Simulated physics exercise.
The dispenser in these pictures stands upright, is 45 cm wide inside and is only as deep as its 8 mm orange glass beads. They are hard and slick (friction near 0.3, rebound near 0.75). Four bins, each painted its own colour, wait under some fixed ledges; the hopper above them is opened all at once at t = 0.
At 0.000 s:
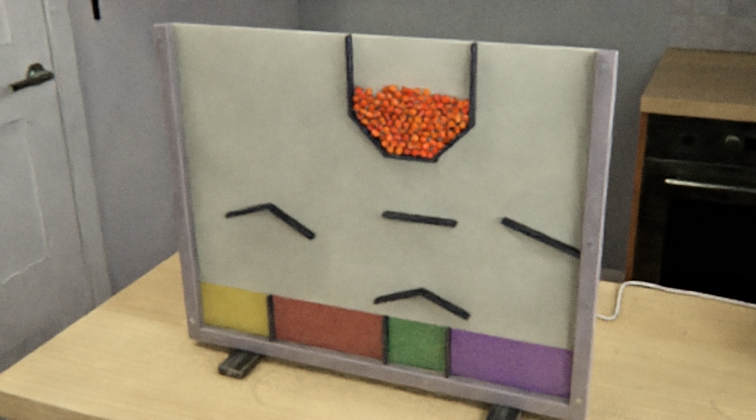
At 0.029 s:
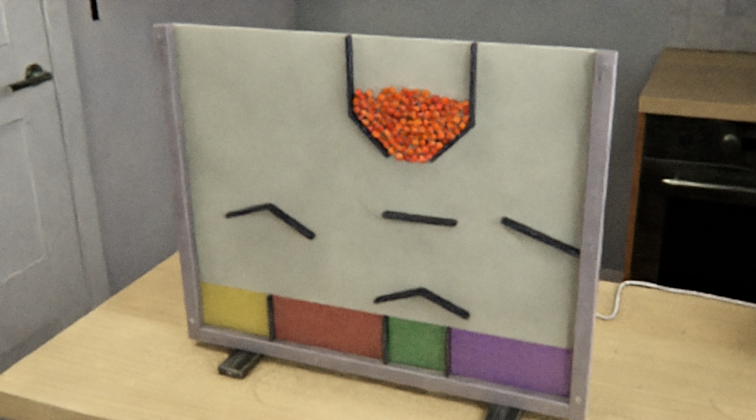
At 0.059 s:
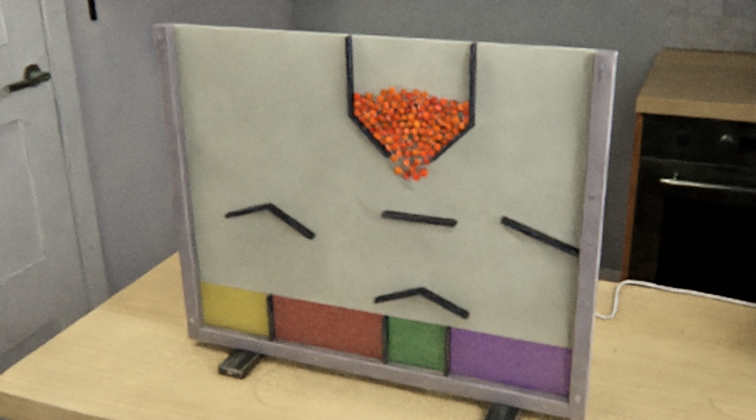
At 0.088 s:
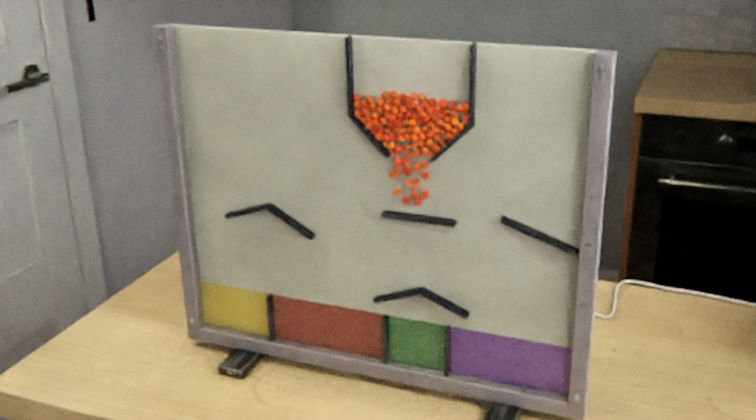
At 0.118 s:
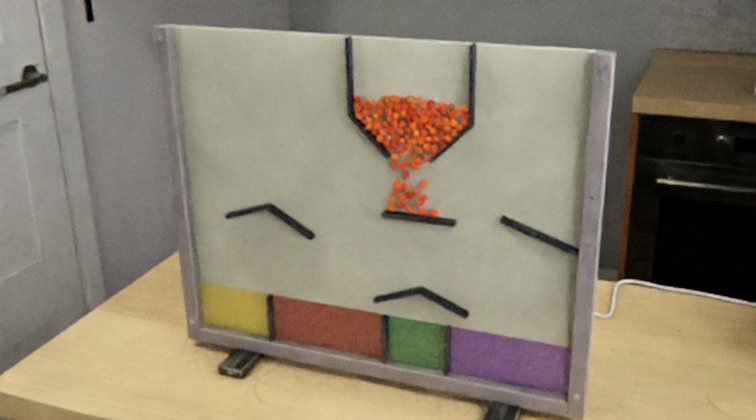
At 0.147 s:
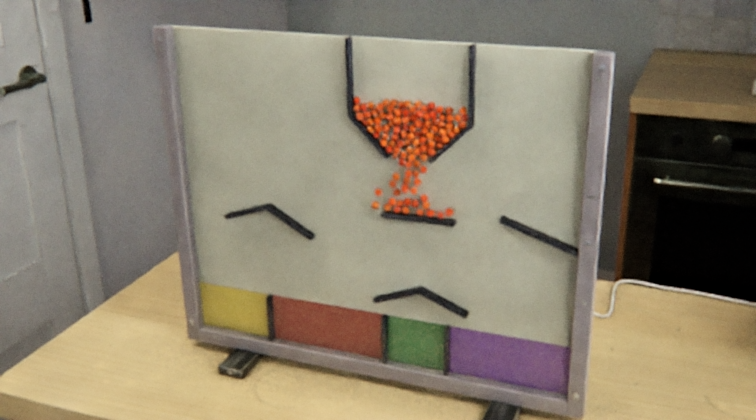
A pale upright board in a grey-purple frame stands on a wooden table, seen from the front at a slight angle by a still camera, with a door left and an oven right. Orange-red beads fill a black-edged hopper above dark ledges and yellow, red, green and purple bins. The hopper's bottom opens and beads stream down, strike the middle ledge, scatter and spread along it.
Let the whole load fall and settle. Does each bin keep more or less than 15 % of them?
Purple more, yellow less, green less, red more than 15 %.
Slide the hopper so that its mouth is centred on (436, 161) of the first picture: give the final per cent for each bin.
Purple bin: 55; yellow bin: 0; green bin: 0; red bin: 40.
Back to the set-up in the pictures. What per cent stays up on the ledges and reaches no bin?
Roughly 10 per cent.
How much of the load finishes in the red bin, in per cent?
Some 50 per cent.
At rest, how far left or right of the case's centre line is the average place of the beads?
Some 4 cm right of it.
By 0.24 s 50 % have left the hopper; down in the bins, nothing yet.
By 0.34 s 70 % have left the hopper; down in the bins, red 5 %.
By 0.55 s 100 % have left the hopper; down in the bins, purple 15 %, red 25 %.
In the end, by 1.7 s, purple 40 %, yellow 0 %, green 0 %, red 50 %, left higher up 10 %.
